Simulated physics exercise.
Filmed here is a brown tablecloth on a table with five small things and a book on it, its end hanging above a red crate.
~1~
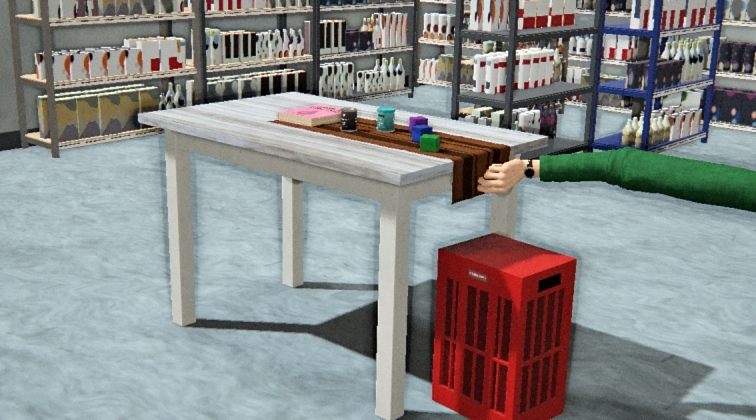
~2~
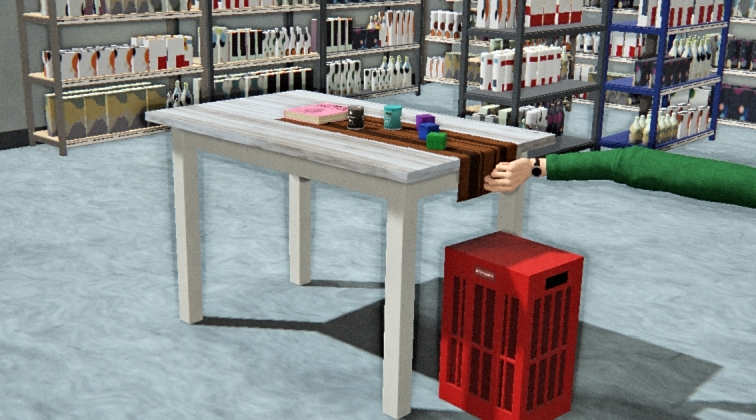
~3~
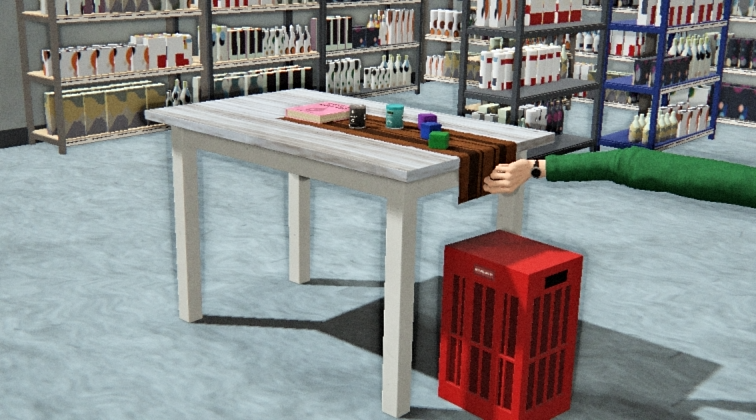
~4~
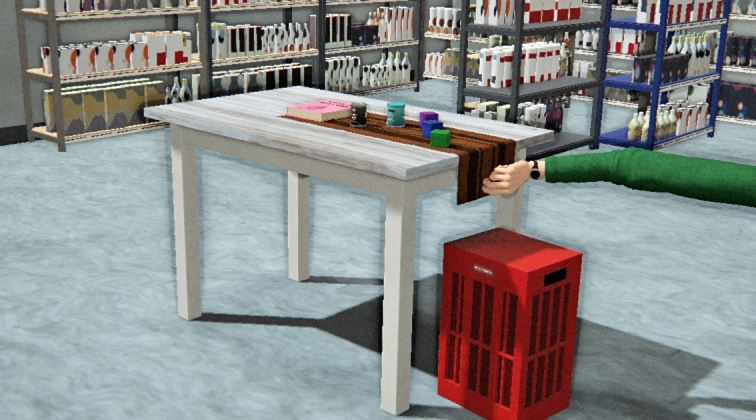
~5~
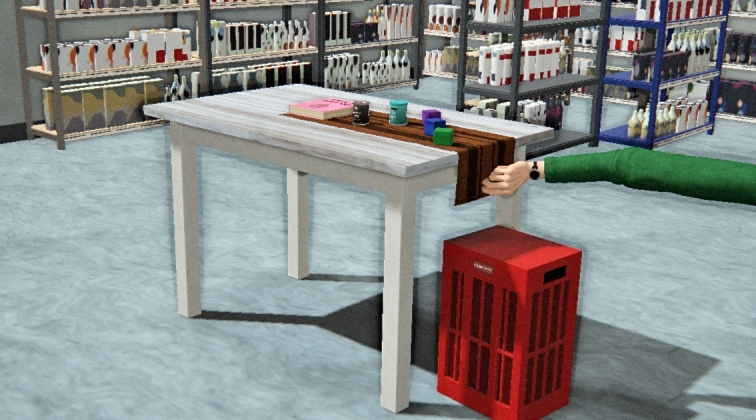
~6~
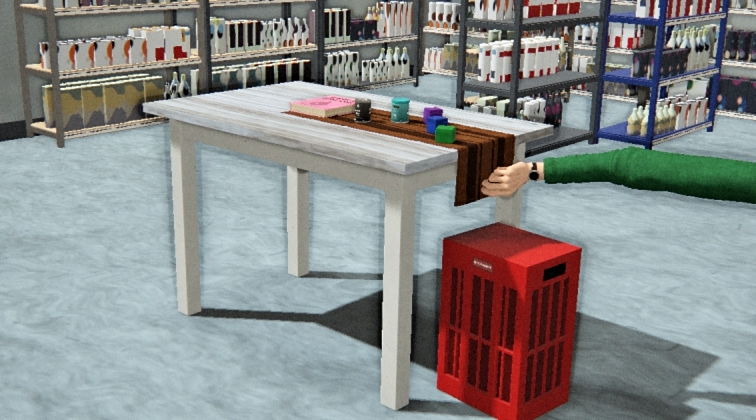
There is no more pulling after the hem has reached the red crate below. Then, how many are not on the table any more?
The number on top goes down by one.
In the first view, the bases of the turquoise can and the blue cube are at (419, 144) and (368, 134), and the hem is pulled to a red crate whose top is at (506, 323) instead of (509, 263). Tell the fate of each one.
As for the turquoise can, it leaves the top; as for the blue cube, it stays in place.
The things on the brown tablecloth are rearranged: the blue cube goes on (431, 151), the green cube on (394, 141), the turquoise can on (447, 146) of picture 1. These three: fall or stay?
As for the blue cube, it tips off; the green cube stays where it is; the turquoise can tips off.
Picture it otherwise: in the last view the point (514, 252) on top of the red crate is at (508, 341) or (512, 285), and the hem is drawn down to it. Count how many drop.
For the first height 4, for the second 2.
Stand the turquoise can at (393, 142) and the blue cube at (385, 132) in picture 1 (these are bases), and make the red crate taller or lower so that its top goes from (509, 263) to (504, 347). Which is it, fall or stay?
Looks like the turquoise can ends up down, and the blue cube ends up down.
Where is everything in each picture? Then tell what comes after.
In the first frame, hem (451, 204); green cube (430, 136); blue cube (422, 126); purple cube (419, 118); turquoise can (386, 109); black can (349, 109); top of the crate (509, 263).
In the second frame, hem (457, 202); green cube (437, 134).
In the third frame, hem (458, 205); blue cube (431, 123).
In the fourth frame, hem (457, 205); purple cube (429, 113); top of the crate (515, 257).
In the fifth frame, hem (454, 206); turquoise can (399, 102).
In the sixth frame, hem (454, 207); green cube (446, 127); blue cube (437, 117); purple cube (433, 108); turquoise can (400, 99); black can (363, 100).
Soon after, hem near (484, 209); all still up.
After that, hem on the crate; green cube gone.
In the end, hem on the crate; green cube gone. The count of fallen things is one.
